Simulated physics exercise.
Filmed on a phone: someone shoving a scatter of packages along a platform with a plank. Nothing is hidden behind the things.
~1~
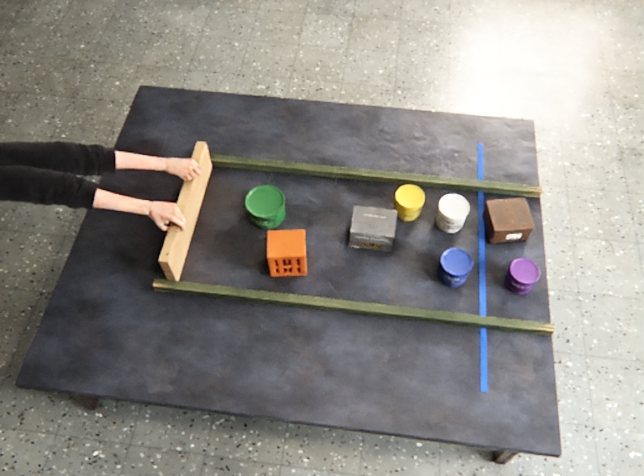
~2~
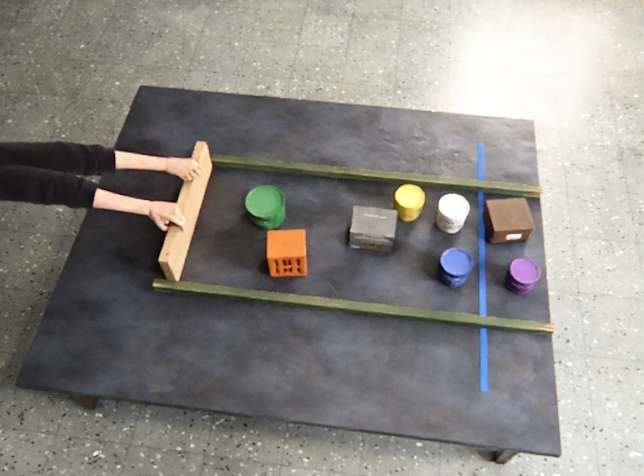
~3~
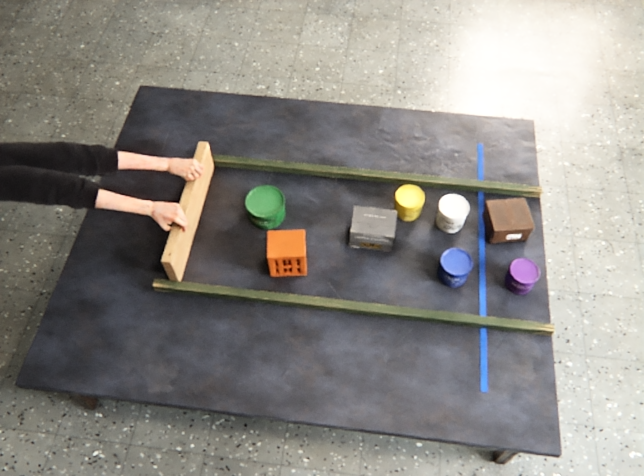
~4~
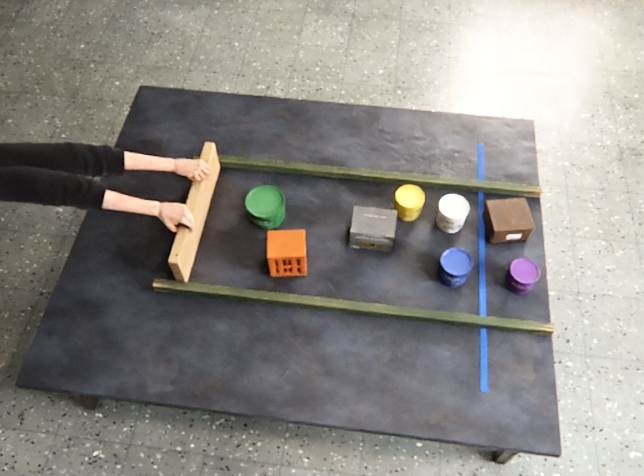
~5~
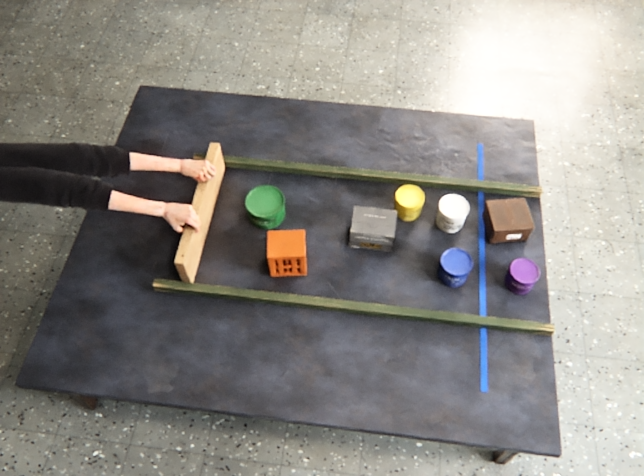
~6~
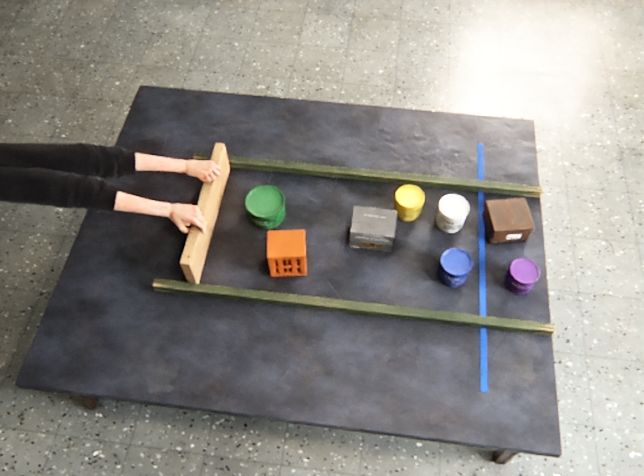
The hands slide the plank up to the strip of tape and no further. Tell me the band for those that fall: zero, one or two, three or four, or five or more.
The number that fall off is one or two.
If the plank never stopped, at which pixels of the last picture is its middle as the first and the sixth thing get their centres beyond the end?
Its middle is around (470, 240) and later (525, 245).
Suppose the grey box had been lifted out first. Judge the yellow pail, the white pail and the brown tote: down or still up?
The yellow pail survives, the white pail holds on, the brown tote is lost.
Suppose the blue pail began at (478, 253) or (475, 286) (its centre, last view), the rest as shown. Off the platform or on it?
Place by place, it falls; holds on.
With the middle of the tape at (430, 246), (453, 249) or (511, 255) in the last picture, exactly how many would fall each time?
It would be 0, 0 and 5.
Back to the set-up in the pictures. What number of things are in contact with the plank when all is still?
In contact: 3.
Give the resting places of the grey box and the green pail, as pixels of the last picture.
The grey box at (530, 257), the green pail at (503, 227).
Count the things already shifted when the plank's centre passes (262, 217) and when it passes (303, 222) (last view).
The counts are 1 and 2.
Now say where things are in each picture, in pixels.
Purple pail (522, 277); brown tote (507, 221); blue pail (454, 268); plank (188, 210); tape (482, 252), in the first frame.
Brown tote (507, 221); white pail (452, 214), in the second frame.
Blue pail (454, 268); green pail (266, 208), in the third frame.
Purple pail (522, 277); orange crate (287, 253), in the fourth frame.
Brown tote (507, 221); yellow pail (409, 203), in the fifth frame.
Purple pail (522, 277); brown tote (507, 221); blue pail (454, 268); plank (207, 212); tape (482, 252), in the sixth frame.
Soon after, none off yet; purple pail at rest near (522, 277); brown tote at rest near (507, 221); blue pail at rest near (454, 268).
In the end, the number that fall off is one or two; gone, brown tote and purple pail.
